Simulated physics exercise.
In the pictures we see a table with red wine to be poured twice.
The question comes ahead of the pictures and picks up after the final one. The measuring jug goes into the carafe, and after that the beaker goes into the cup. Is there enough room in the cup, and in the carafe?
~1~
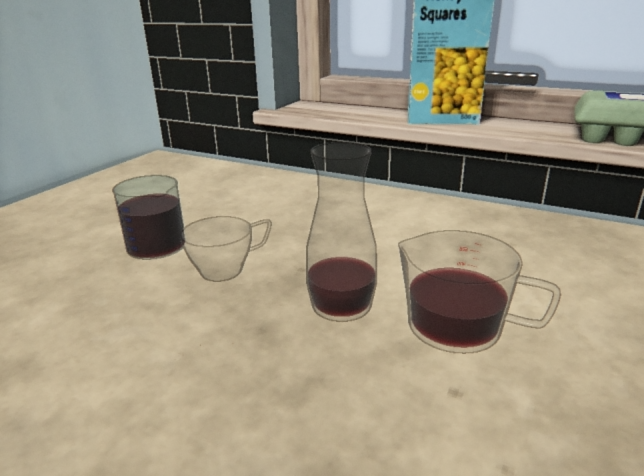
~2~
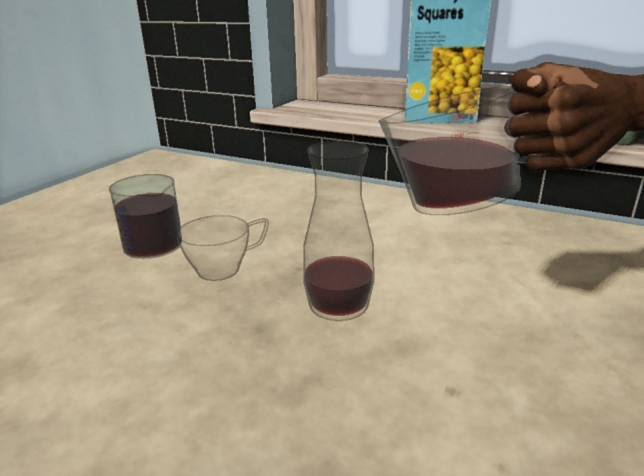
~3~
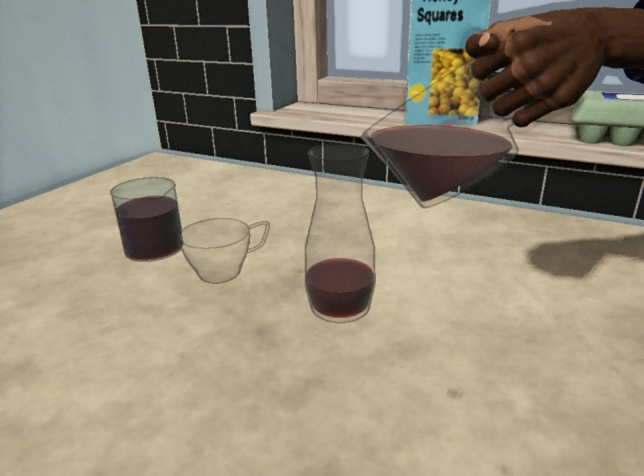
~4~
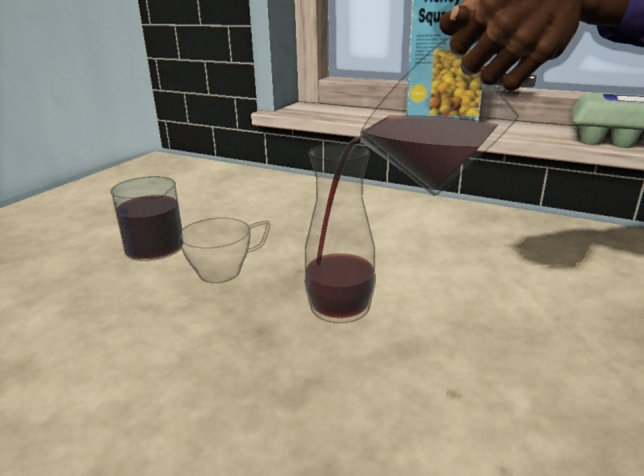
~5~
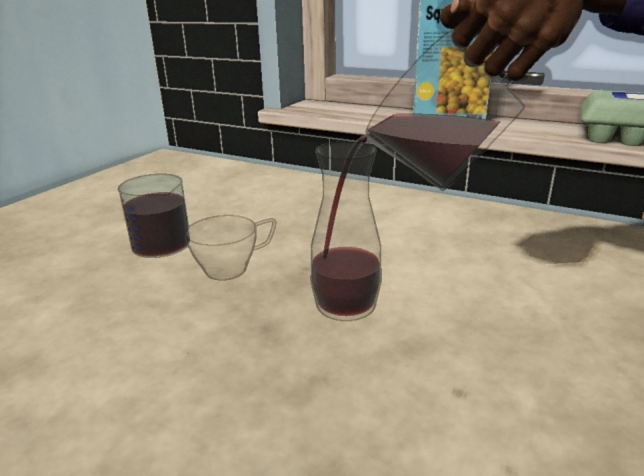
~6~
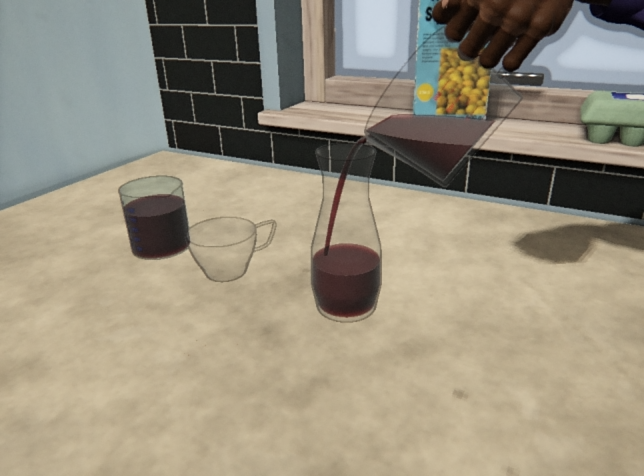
As I see it, watch the cup brim over; watch the carafe cope with the whole amount.
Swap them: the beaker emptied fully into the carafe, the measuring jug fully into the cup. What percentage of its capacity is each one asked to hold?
Load vs capacity: 90 % first, then 110 %.
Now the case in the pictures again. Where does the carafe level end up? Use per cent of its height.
I'd put it close to 55 per cent.
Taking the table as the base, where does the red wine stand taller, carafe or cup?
Right one.
Shortly, the carafe is about half full.
At the finish, the cup is full to the brim, some went over its rim; the carafe is about half full.
